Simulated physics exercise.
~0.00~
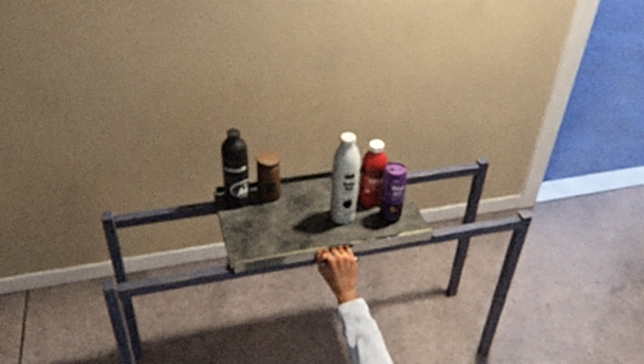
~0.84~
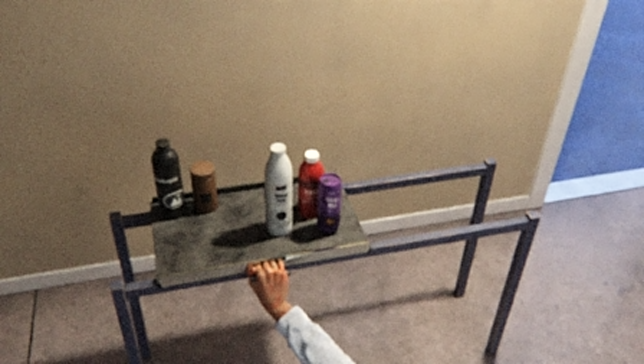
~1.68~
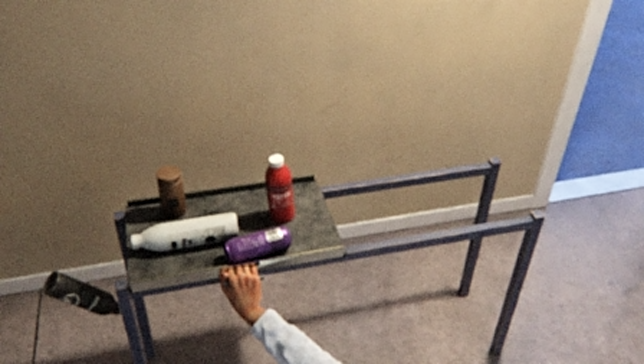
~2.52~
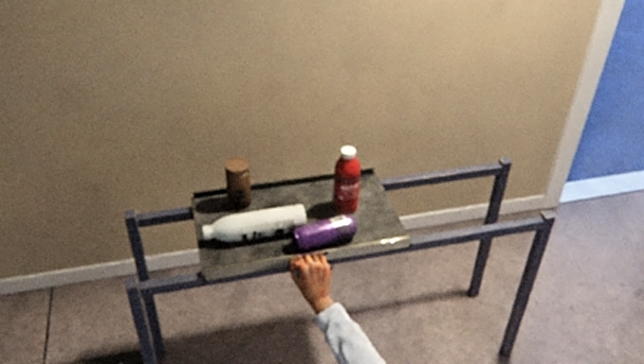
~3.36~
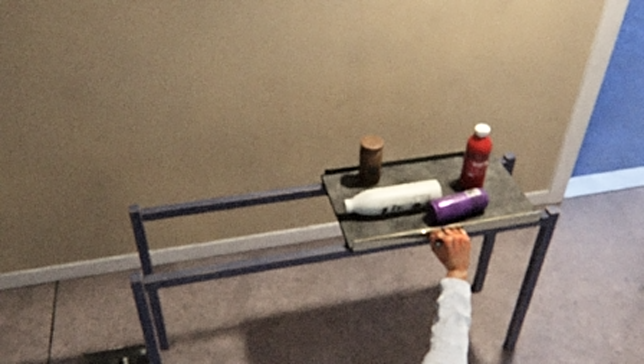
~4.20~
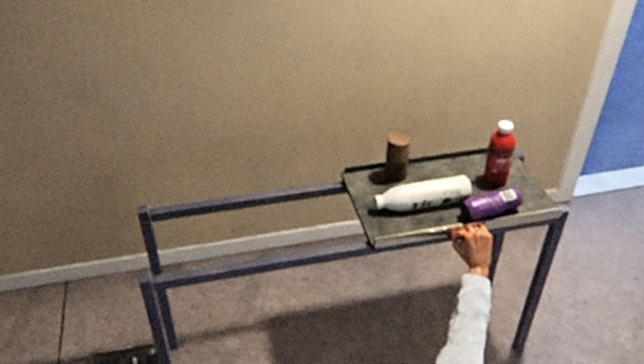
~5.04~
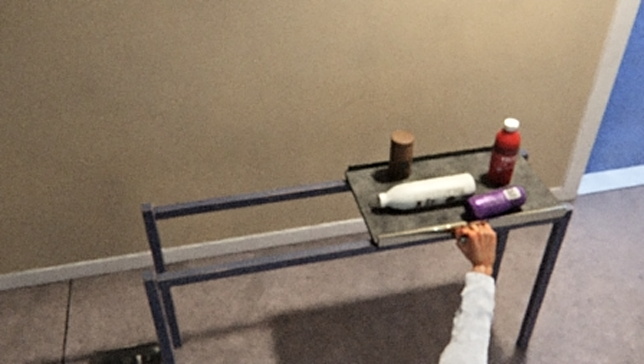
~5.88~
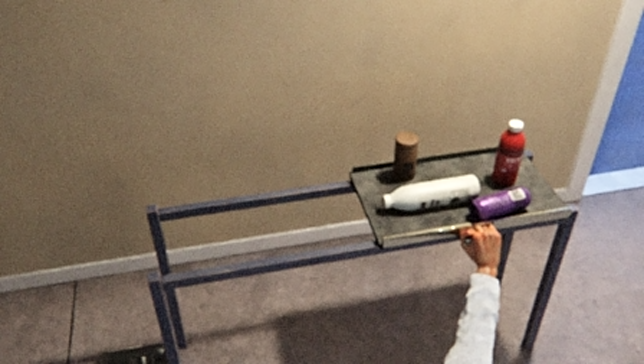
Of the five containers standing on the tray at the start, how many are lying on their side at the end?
Three are lying on their side. The white bottle and purple can lie on the tray, and the black bottle lies on the floor.
